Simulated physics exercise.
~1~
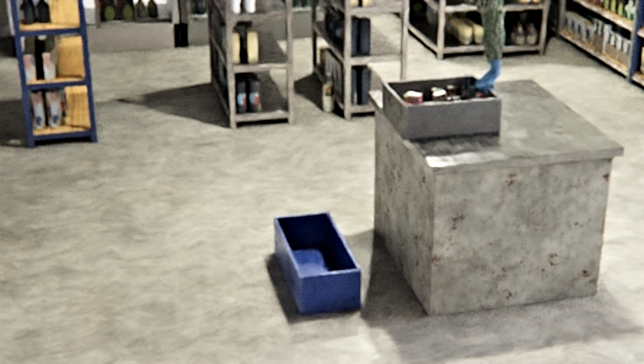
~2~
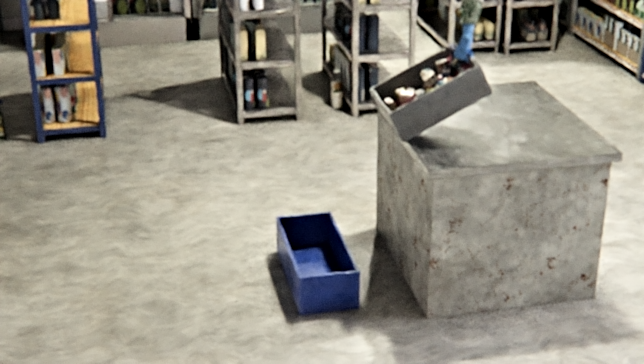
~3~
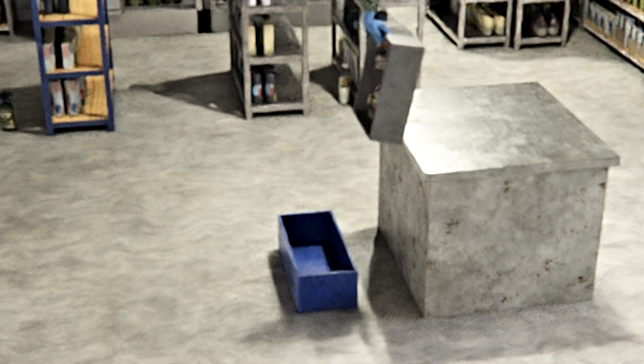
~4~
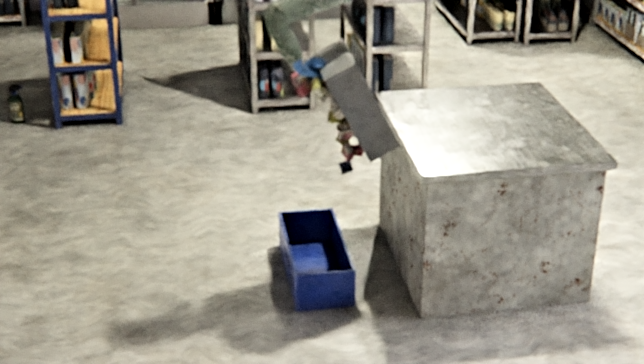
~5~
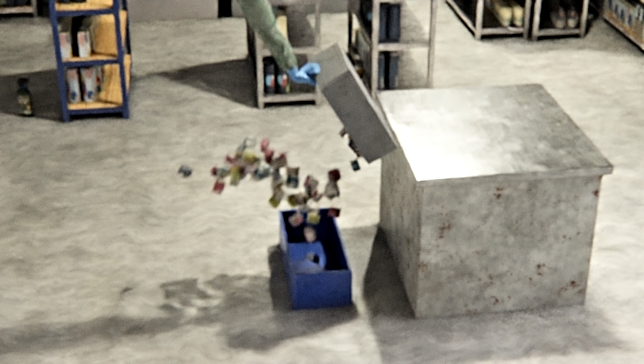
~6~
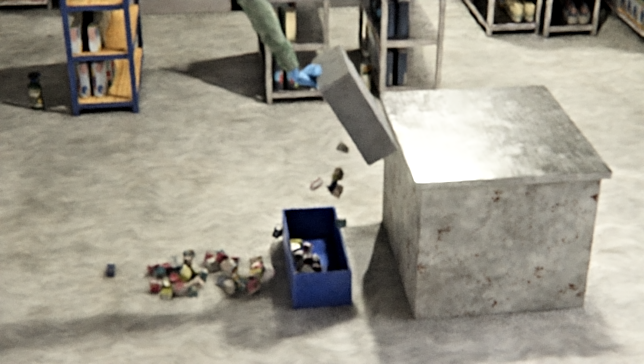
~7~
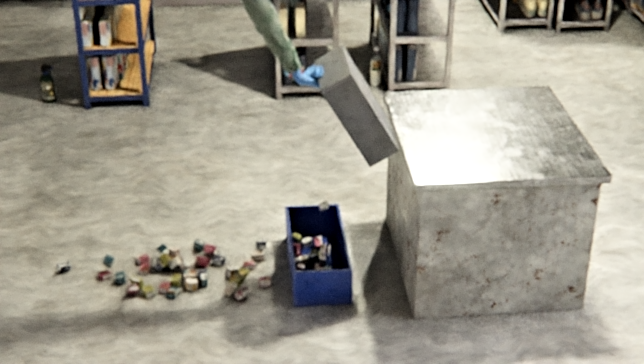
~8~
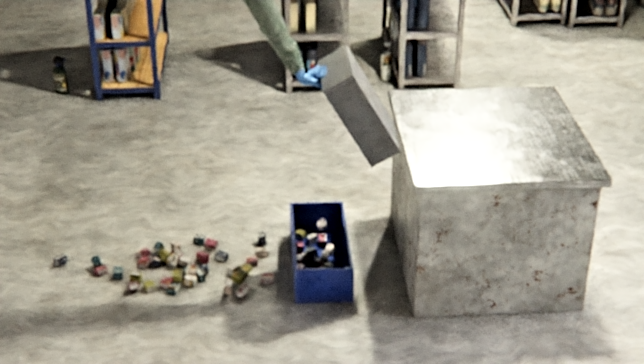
A gloved hand tipping a grey crate off a bench, spilling small cartons partly into a blue box, many scattering on the floor beyond.
